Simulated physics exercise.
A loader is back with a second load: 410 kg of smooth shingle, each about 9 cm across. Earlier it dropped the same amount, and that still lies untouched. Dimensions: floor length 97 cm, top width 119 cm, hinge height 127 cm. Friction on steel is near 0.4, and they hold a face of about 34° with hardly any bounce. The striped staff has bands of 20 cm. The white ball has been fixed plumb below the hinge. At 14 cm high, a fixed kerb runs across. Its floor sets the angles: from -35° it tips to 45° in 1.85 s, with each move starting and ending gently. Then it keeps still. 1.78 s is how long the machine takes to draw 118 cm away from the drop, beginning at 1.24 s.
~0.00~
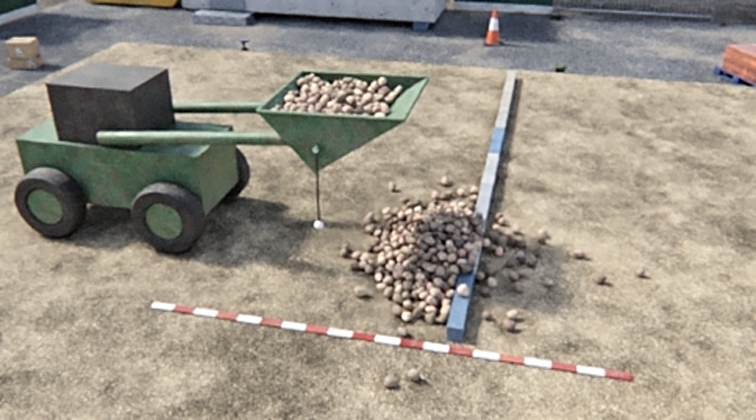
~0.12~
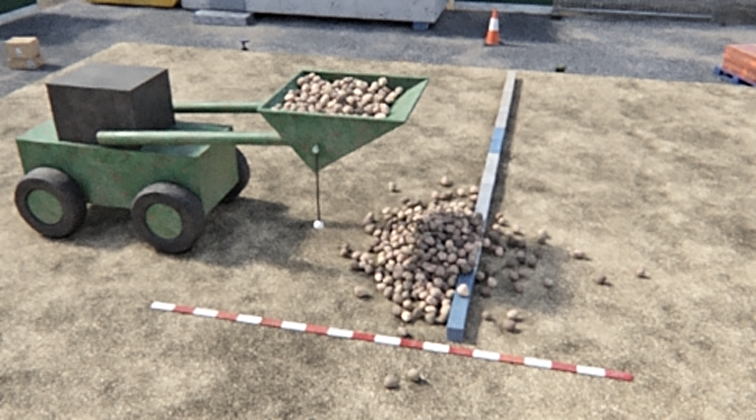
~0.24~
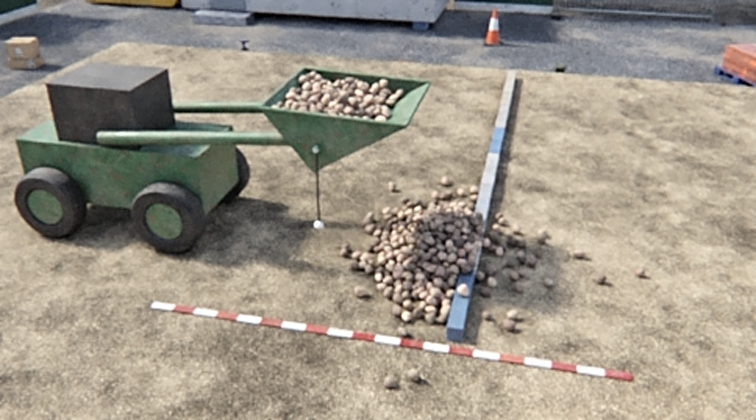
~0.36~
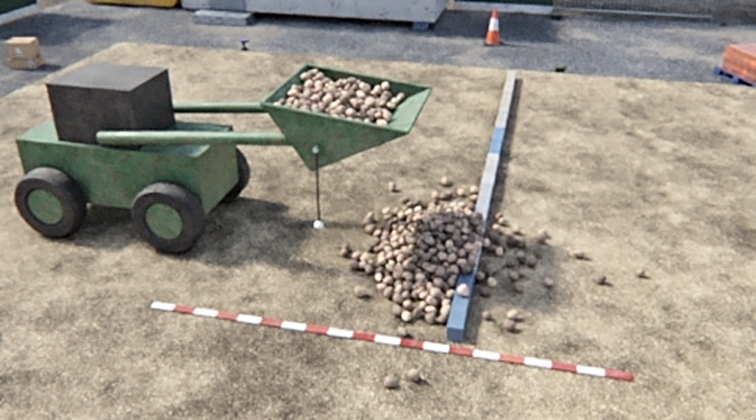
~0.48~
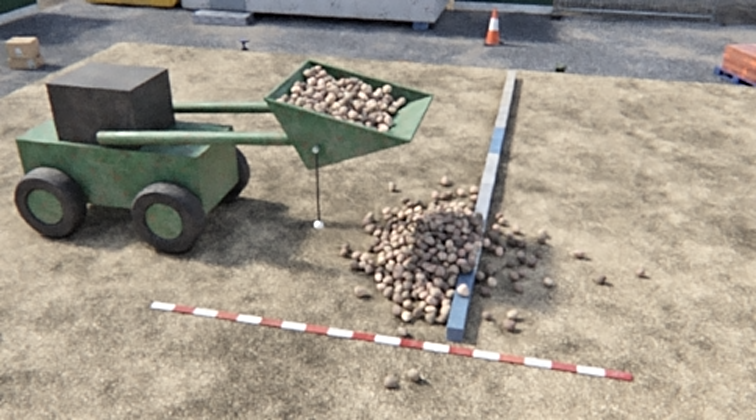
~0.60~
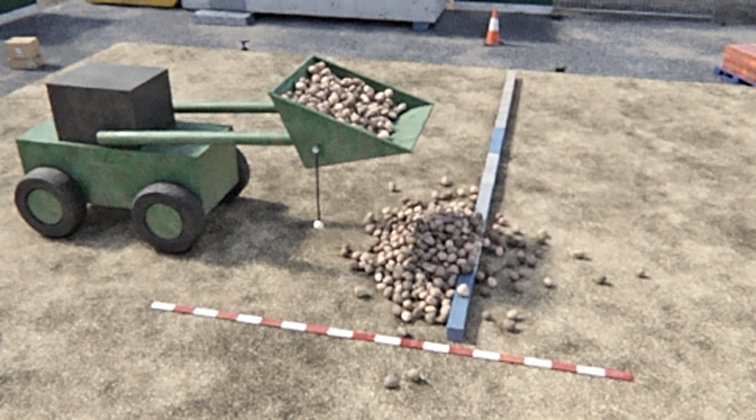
To begin with, a green wheeled machine on the left holds a bucket of brownish stones out to the right, beside a stone heap lying against a kerb. The bucket slowly tilts, its back edge rising and its right lip lowering, while the stones shift slightly inside and the heap stays still.
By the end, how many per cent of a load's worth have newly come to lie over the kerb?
About 1 per cent have newly come to lie there.
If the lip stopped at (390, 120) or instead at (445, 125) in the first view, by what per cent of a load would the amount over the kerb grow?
Roughly 0 and 20 percent, in that order.
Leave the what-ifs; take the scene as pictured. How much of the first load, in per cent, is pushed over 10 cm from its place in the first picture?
About 10 per cent.
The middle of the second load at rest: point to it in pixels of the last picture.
In the last view, somewhere near (393, 236).
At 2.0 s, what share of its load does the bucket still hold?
It keeps some 5 percent of its load.
After 1.4 s the floor is at 33°; in per cent of one load, 94 in the bucket, 99 on this side of the kerb, 7 over the kerb; the foremost stones are at (565, 259).
After 2.0 s the floor is at 45°; in per cent of one load, 3 in the bucket, 190 on this side of the kerb, 7 over the kerb; the foremost stones are at (565, 259).
After 3.5 s the floor is at 45°; in per cent of one load, 0 in the bucket, 192 on this side of the kerb, 8 over the kerb; the foremost stones are at (565, 259).
After 6.2 s the floor is at 45°; in per cent of one load, 0 in the bucket, 192 on this side of the kerb, 8 over the kerb; the foremost stones are at (565, 259). Net gain over the kerb, 1.
